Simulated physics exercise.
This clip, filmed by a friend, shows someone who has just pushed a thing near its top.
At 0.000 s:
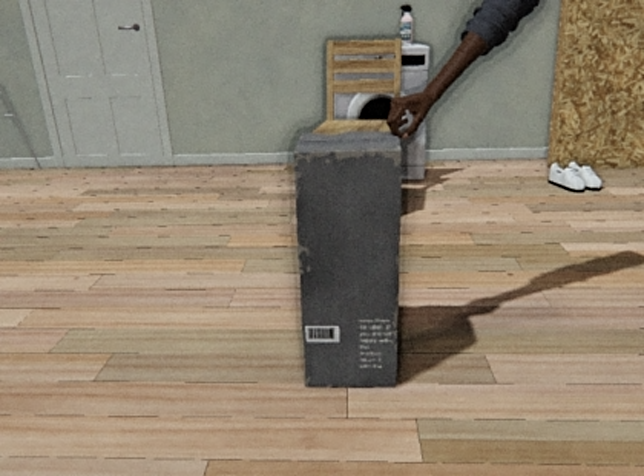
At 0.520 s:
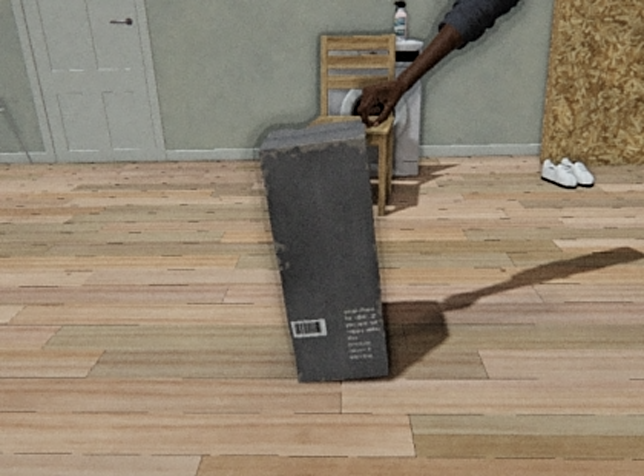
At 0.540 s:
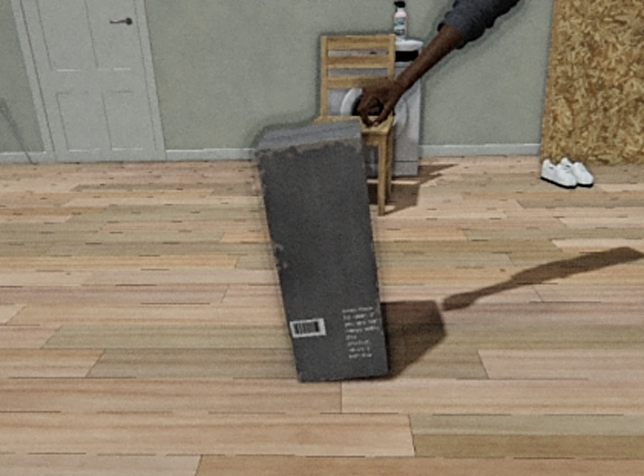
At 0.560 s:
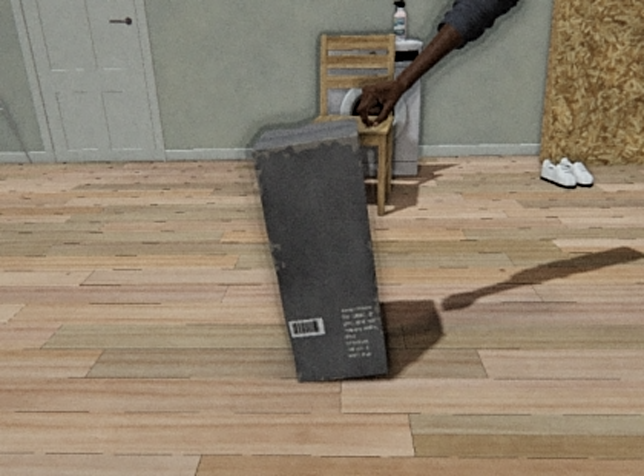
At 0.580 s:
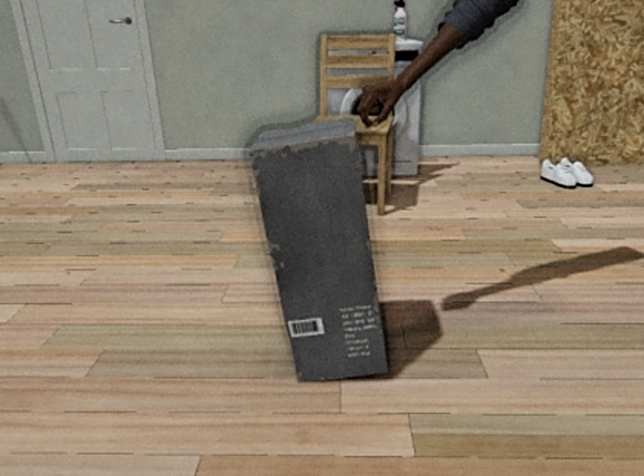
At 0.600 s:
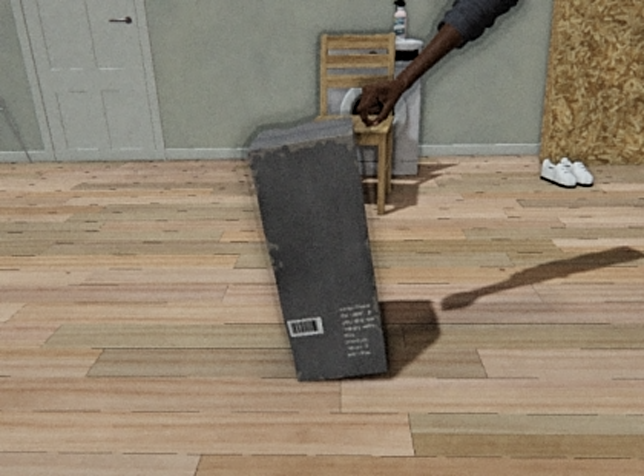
Tall grey box tilting slightly to the left on a wooden floor, a hand near its top right corner.
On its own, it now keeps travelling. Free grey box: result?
From here I expect a recovery once it's free.
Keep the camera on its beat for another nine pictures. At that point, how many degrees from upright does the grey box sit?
The tilt from upright would be 6°.
By 0.90 s, grey box upright near (340, 256).
When it is over (2.2 s), the grey box returns to its base, near (342, 256).
